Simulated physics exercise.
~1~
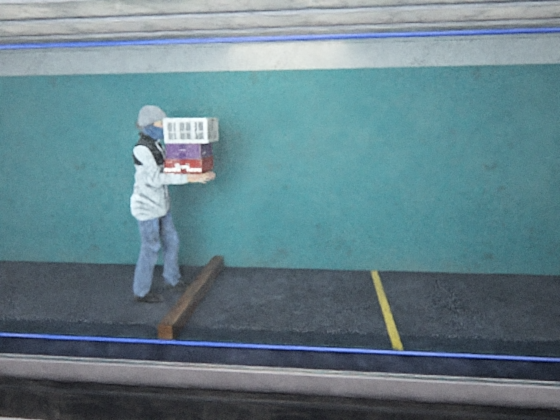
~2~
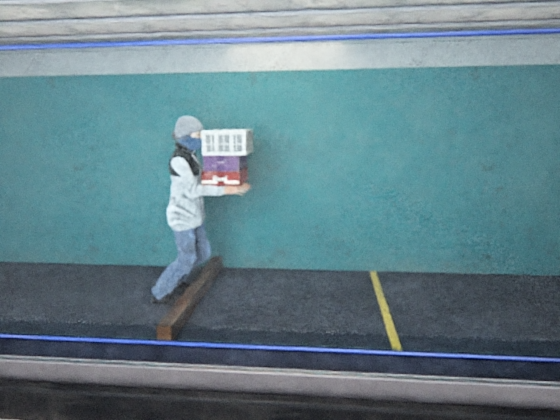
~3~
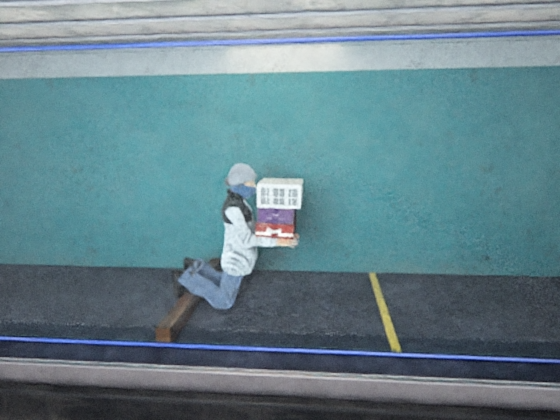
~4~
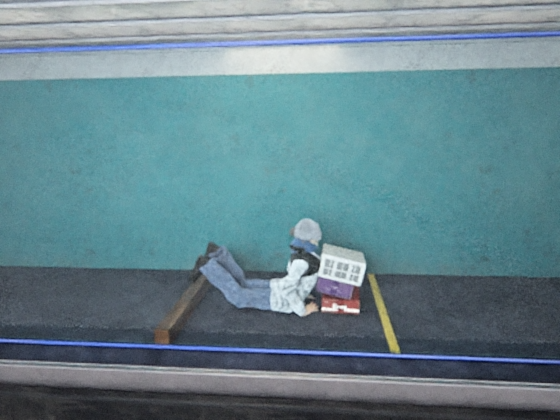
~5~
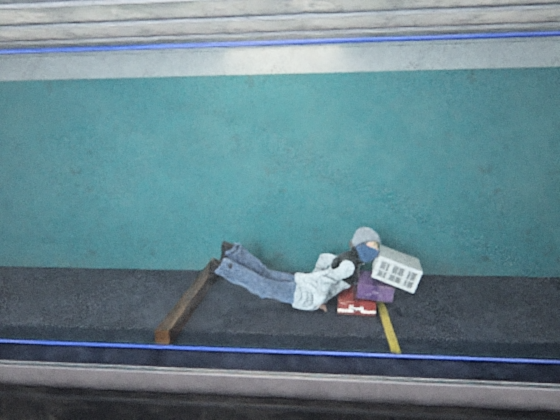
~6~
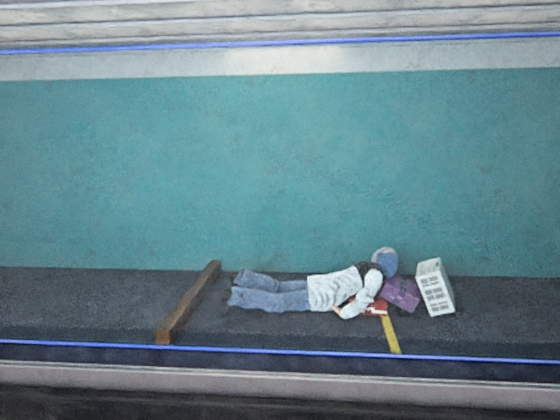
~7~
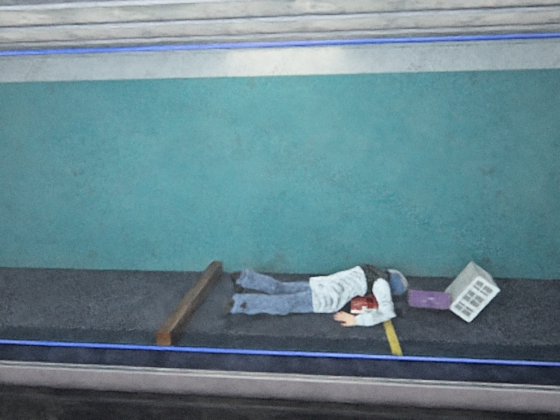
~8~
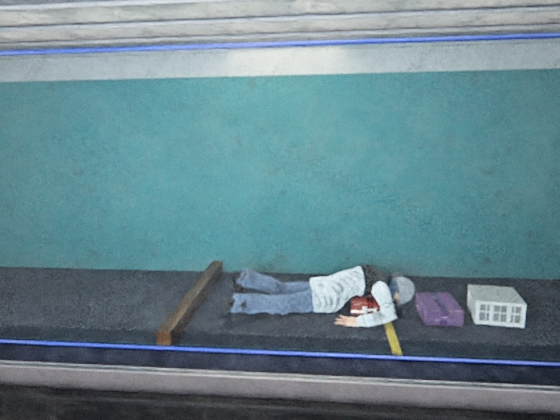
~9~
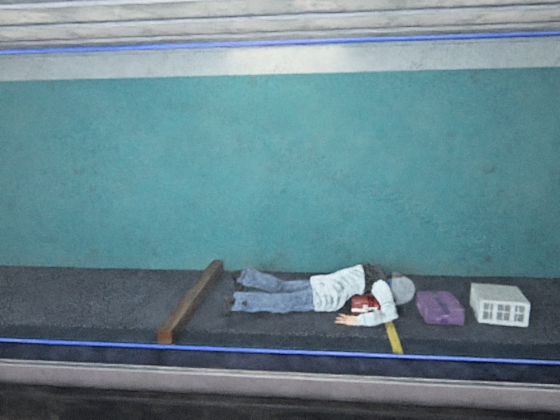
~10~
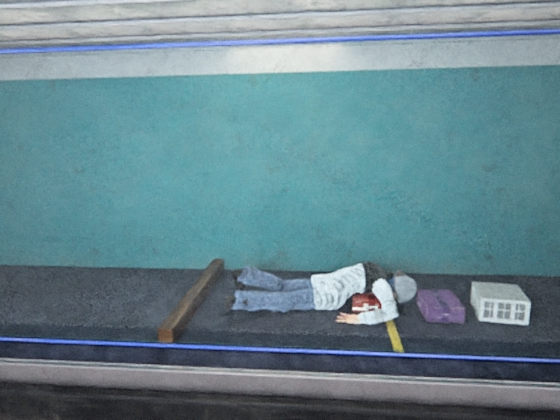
On a dark walkway, a person carrying boxes topples right, spilling two past a yellow line.
